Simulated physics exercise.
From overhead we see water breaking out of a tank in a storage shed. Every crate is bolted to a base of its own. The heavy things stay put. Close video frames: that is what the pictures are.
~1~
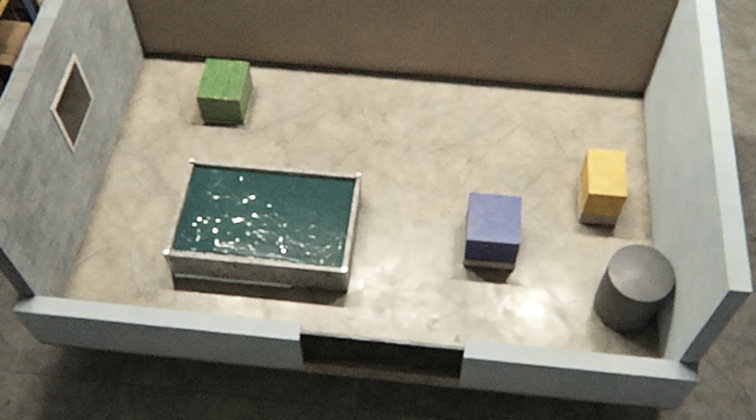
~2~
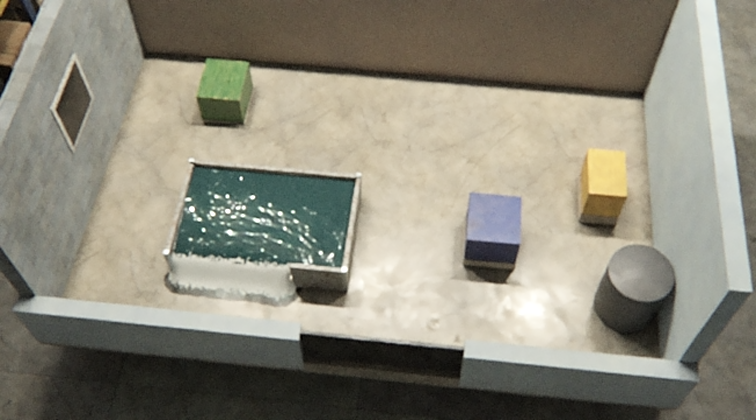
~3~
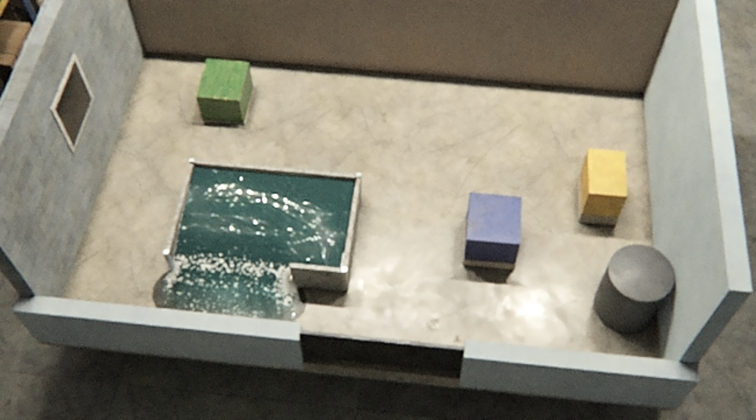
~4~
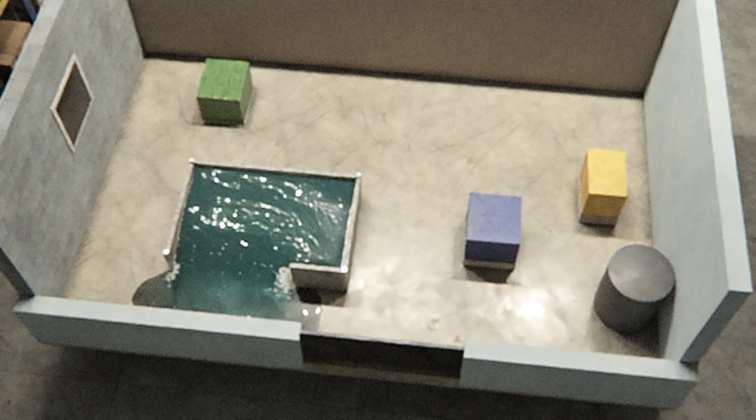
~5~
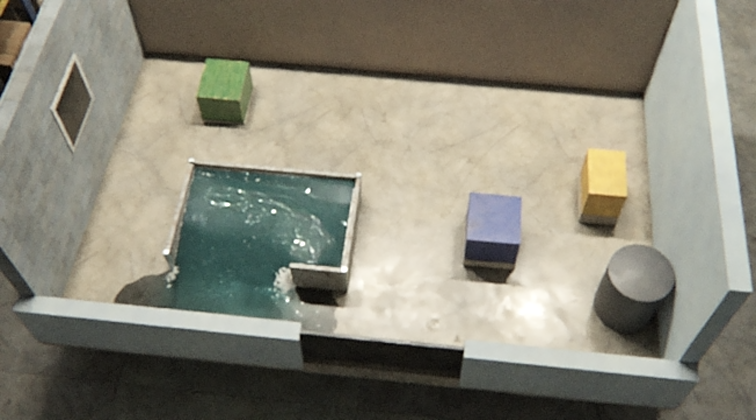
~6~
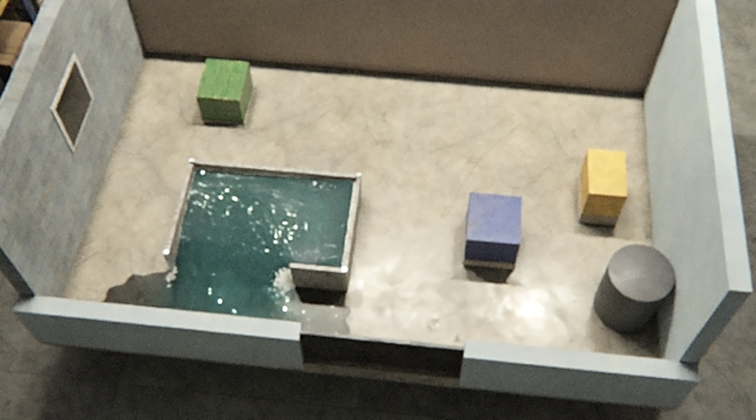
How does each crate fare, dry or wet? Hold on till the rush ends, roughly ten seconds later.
The yellow crate comes out dry. The blue crate comes out dry. The green crate comes out wet.
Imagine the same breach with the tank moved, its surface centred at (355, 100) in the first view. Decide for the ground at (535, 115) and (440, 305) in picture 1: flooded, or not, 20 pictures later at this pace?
Untouched, then submerged.
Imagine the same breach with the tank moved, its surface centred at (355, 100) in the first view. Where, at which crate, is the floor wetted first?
Answer: The one in blue, before any other.
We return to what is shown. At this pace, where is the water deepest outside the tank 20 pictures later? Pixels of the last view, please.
I'd say near (56, 320).
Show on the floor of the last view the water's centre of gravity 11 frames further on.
Around pixel (237, 273) of the last picture.
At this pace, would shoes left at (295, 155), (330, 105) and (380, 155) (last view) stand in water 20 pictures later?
Point one left clear, point two left clear, point three left clear.
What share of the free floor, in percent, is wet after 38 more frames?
70 %.
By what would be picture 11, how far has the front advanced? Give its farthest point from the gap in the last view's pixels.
Farthest reach: About (434, 359).
A moment on, water covers 10 % of the floor; the yellow crate not reached, the blue crate not reached, the green crate not reached.
Next, water covers 25 % of the floor; the yellow crate not reached, the blue crate water round its plinth, the green crate not reached.
Then, water covers 50 % of the floor; the yellow crate water round its plinth, the blue crate water round its plinth, the green crate water round its plinth.
Later, water covers 70 % of the floor; the yellow crate water round its plinth, the blue crate water round its plinth, the green crate water round its plinth.
In the end, water covers 100 % of the floor; the yellow crate stayed above the water, the blue crate stayed above the water, the green crate was topped.
